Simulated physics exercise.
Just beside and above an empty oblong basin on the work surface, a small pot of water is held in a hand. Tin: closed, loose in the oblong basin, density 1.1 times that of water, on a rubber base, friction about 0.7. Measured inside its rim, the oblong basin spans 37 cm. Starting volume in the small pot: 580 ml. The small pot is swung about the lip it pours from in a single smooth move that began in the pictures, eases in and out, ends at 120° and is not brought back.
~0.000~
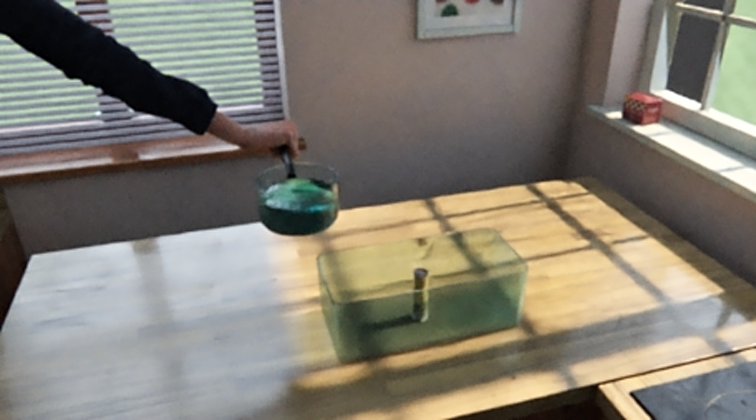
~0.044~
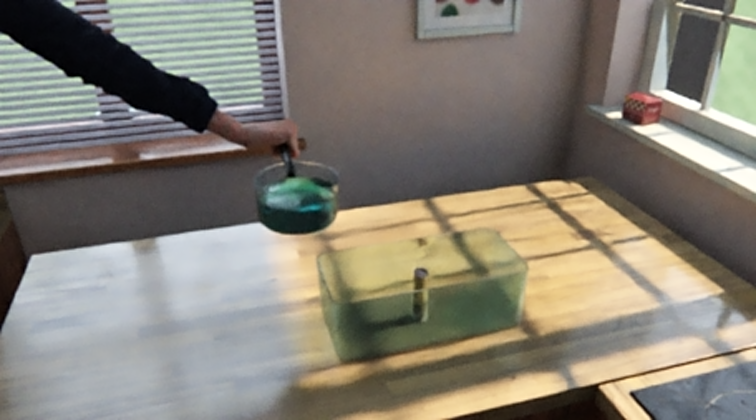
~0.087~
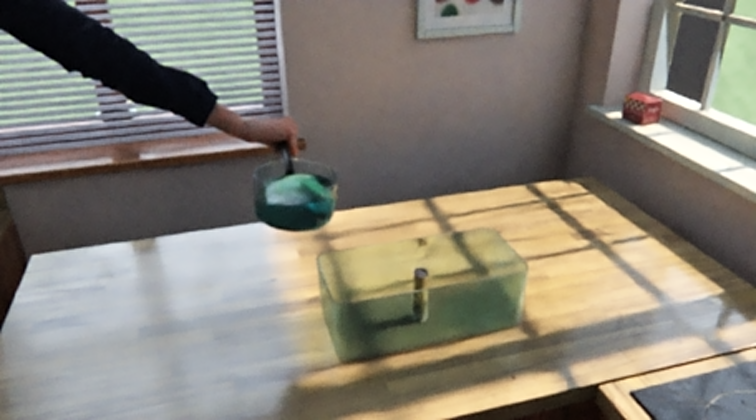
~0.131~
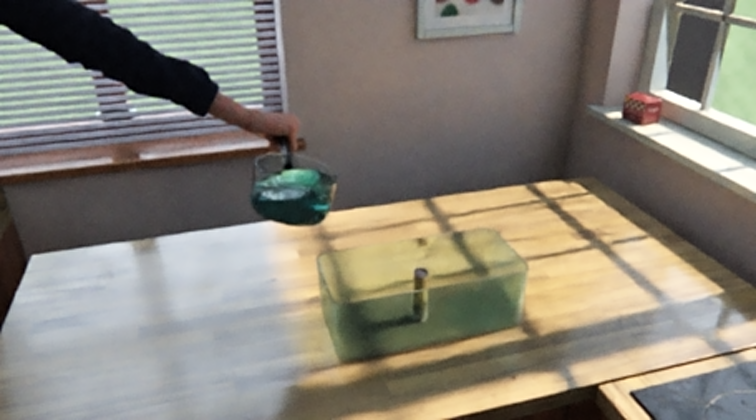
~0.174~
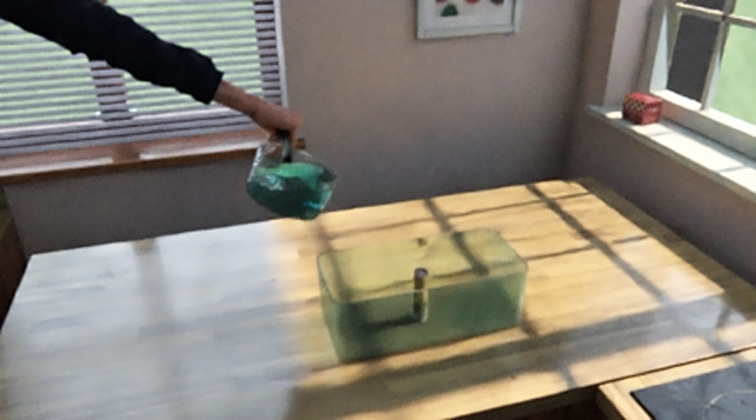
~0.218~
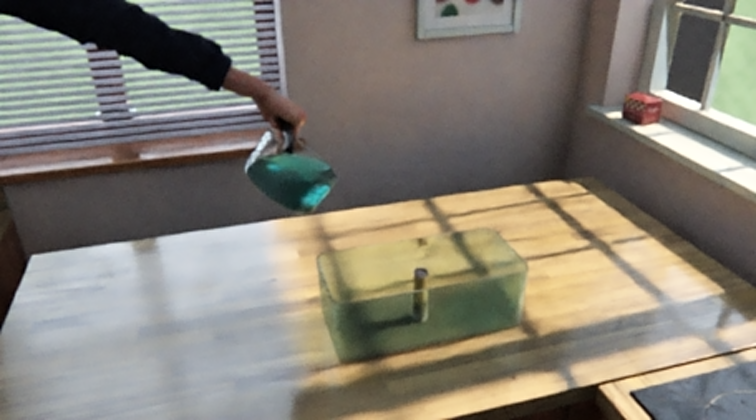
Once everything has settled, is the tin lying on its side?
Yes.
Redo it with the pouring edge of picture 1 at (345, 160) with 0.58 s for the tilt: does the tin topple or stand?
Then the tin remains standing.
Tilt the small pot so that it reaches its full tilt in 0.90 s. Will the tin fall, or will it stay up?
So the tin will tip over.
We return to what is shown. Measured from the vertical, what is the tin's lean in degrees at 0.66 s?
About 5 degrees.
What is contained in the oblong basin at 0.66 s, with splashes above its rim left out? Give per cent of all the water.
Roughly 80 %.
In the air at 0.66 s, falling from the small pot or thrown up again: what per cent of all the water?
Near 18 per cent, I'd say.
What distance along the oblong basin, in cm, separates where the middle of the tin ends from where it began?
Shift of tin centre: Approx. 8.0 cm.
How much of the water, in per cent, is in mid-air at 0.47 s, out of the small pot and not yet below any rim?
Roughly 66 percent.
Then, 0.47 s in, the tilt is 113° and 33 per cent is still to pour; the tin stands where it began.
Then, 0.66 s in, the tilt is 120° and 1 per cent is still to pour; the tin stands where it began.
Then, 0.85 s in, the tilt is 120° and 0 per cent is still to pour; the tin leans 38°.
Then, 1.06 s in, the tilt is 120° and 0 per cent is still to pour; the tin lies on its side.
Finally, the tin lies on its side.
